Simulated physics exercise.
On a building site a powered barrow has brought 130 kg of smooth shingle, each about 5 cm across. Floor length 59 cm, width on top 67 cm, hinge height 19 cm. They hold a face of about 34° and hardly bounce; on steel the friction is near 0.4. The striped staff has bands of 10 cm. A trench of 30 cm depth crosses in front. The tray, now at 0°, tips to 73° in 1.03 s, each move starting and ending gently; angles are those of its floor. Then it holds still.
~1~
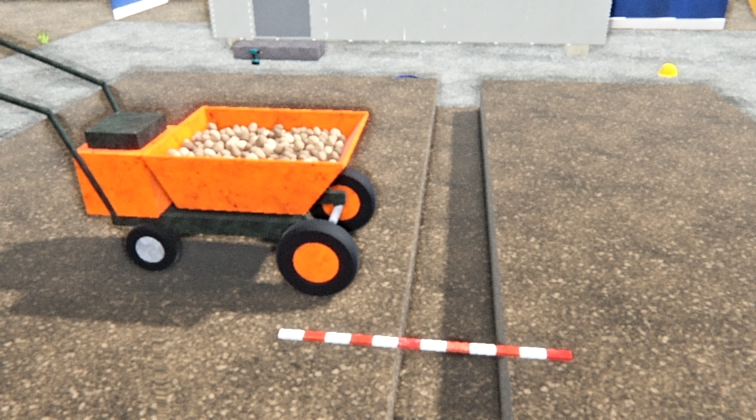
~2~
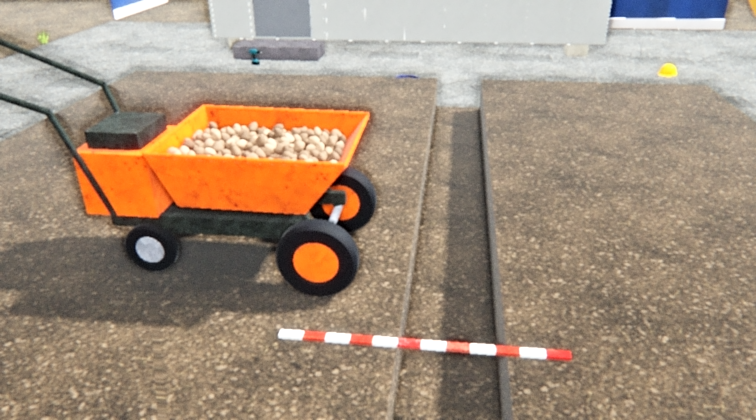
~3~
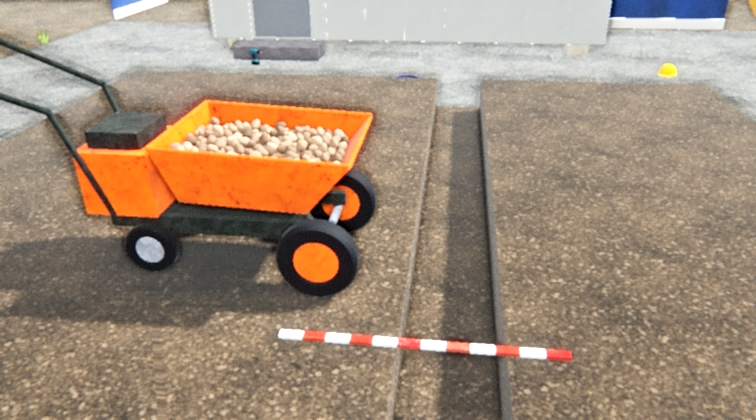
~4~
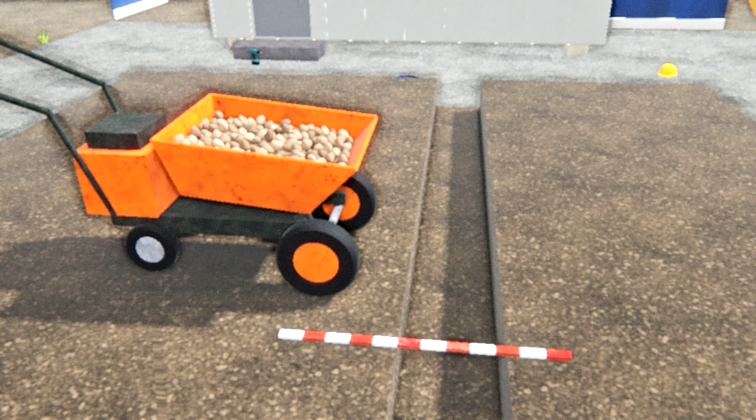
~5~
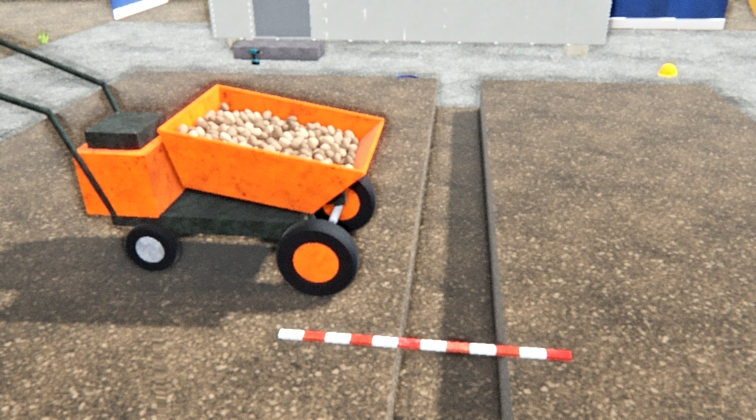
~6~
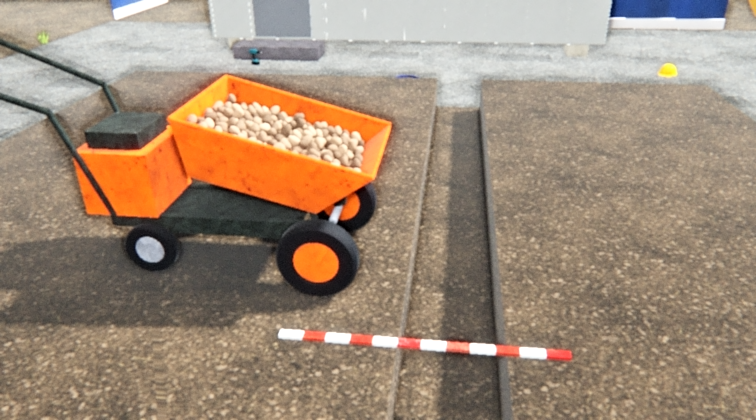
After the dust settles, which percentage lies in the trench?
About 83 per cent.
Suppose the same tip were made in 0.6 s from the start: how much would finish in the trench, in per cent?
Then about 70 per cent.
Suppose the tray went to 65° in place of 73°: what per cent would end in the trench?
Then about 80 per cent.
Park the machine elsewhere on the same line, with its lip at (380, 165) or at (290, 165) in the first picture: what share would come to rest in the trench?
First some 45, then 100 per cent.
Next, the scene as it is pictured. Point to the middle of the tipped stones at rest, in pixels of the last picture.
Near (470, 304).
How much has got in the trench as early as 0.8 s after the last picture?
Some 45 per cent.
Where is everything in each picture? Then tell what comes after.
In the first picture, the tray is at 0°, its lip at (344, 165); the top of the load is at (262, 137).
The second picture shows lip at (345, 166), floor tilted 1°, highest stones at (262, 136).
The third picture shows lip at (349, 167), floor tilted 3°, highest stones at (234, 132).
The fourth picture shows lip at (356, 170), floor tilted 6°, highest stones at (215, 126).
In the fifth picture, the tray is at 10°, its lip at (364, 173); the top of the load is at (222, 118).
The sixth picture shows lip at (373, 178), floor tilted 15°, highest stones at (225, 110).
Then, 0.5 s after the last picture the floor is at 61°, 100 % in the tray; the foremost stones are at (430, 206).
Then, 0.8 s after the last picture the floor is at 73°, 47 % in the tray, 46 % in the trench, 7 % past the trench; the foremost stones are at (535, 278).
Then, 1.2 s after the last picture the floor is at 73°, 11 % in the tray, 72 % in the trench, 17 % past the trench; the foremost stones are at (658, 281).
Then, 3.1 s after the last picture the floor is at 73°, 0 % in the tray, 83 % in the trench, 17 % past the trench; the foremost stones are past the picture's edge.
